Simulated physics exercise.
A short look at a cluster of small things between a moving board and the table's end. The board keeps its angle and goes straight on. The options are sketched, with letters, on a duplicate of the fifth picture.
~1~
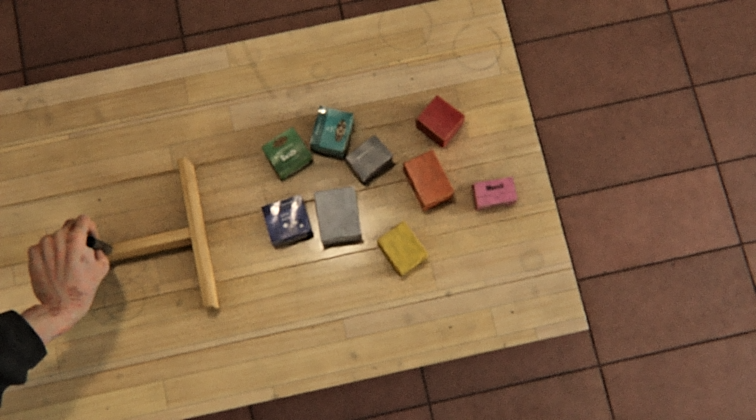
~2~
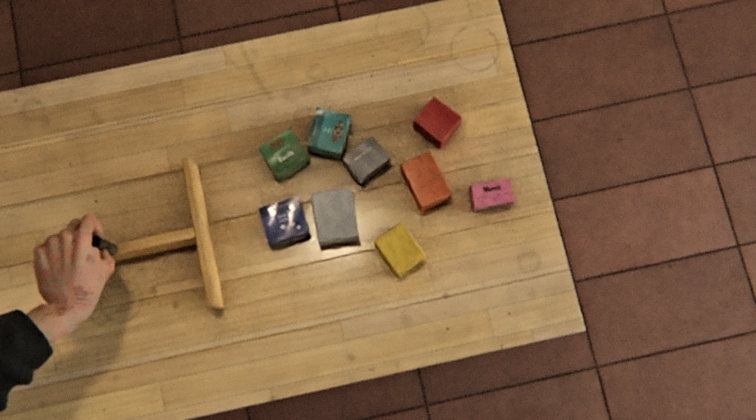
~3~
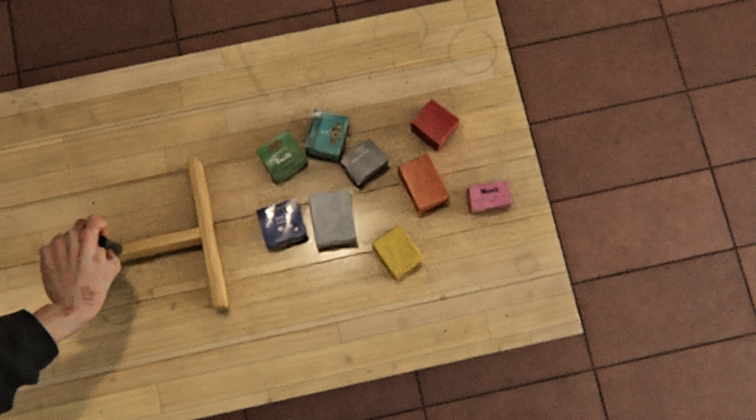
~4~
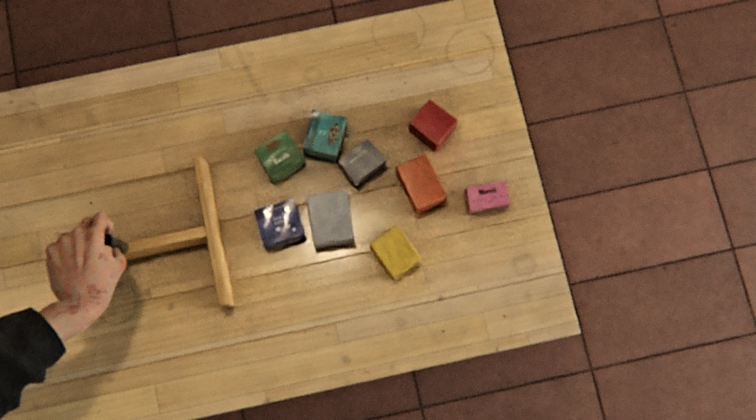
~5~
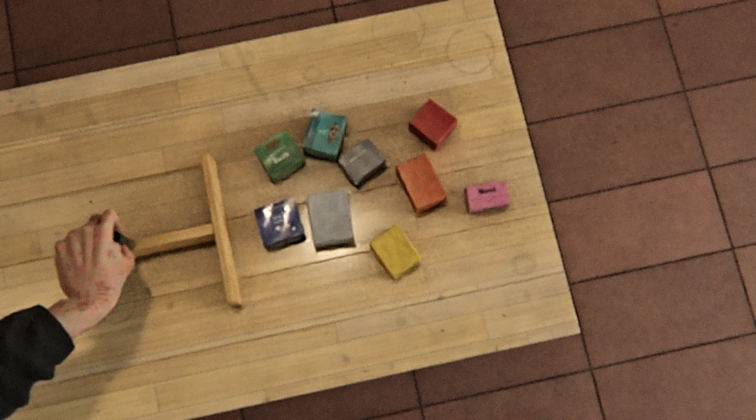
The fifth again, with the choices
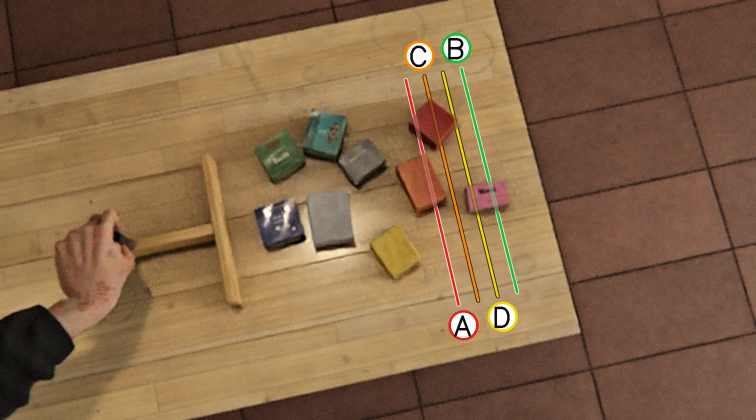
At first, a hand on the left grips the handle of a T-shaped wooden pusher, with a cluster of small colourful packets and blocks to its right on a wooden table. The hand then slides the board slowly rightward, narrowing the gap to the green and blue packets, without touching them.
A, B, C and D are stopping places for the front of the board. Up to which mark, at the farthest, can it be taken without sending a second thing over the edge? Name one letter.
A.
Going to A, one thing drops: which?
The pink packet.
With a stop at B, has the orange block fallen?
By then, yes.
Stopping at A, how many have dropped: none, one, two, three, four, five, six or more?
In all, one.
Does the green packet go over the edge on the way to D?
By then, no.
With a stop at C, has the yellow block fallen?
By then, no.
On the marked copy, A at (432, 189); B at (489, 177); C at (451, 185); D at (470, 181).
With A. Early on, board (295, 211); turquoise packet (342, 129); green packet (310, 154).
Further on, board (372, 194); pink packet (515, 192); orange block (473, 176).
At the end, board (429, 182); pink packet over the edge; orange block (529, 167); one fallen.
As for the rest, B drops five; C drops two; D drops two.
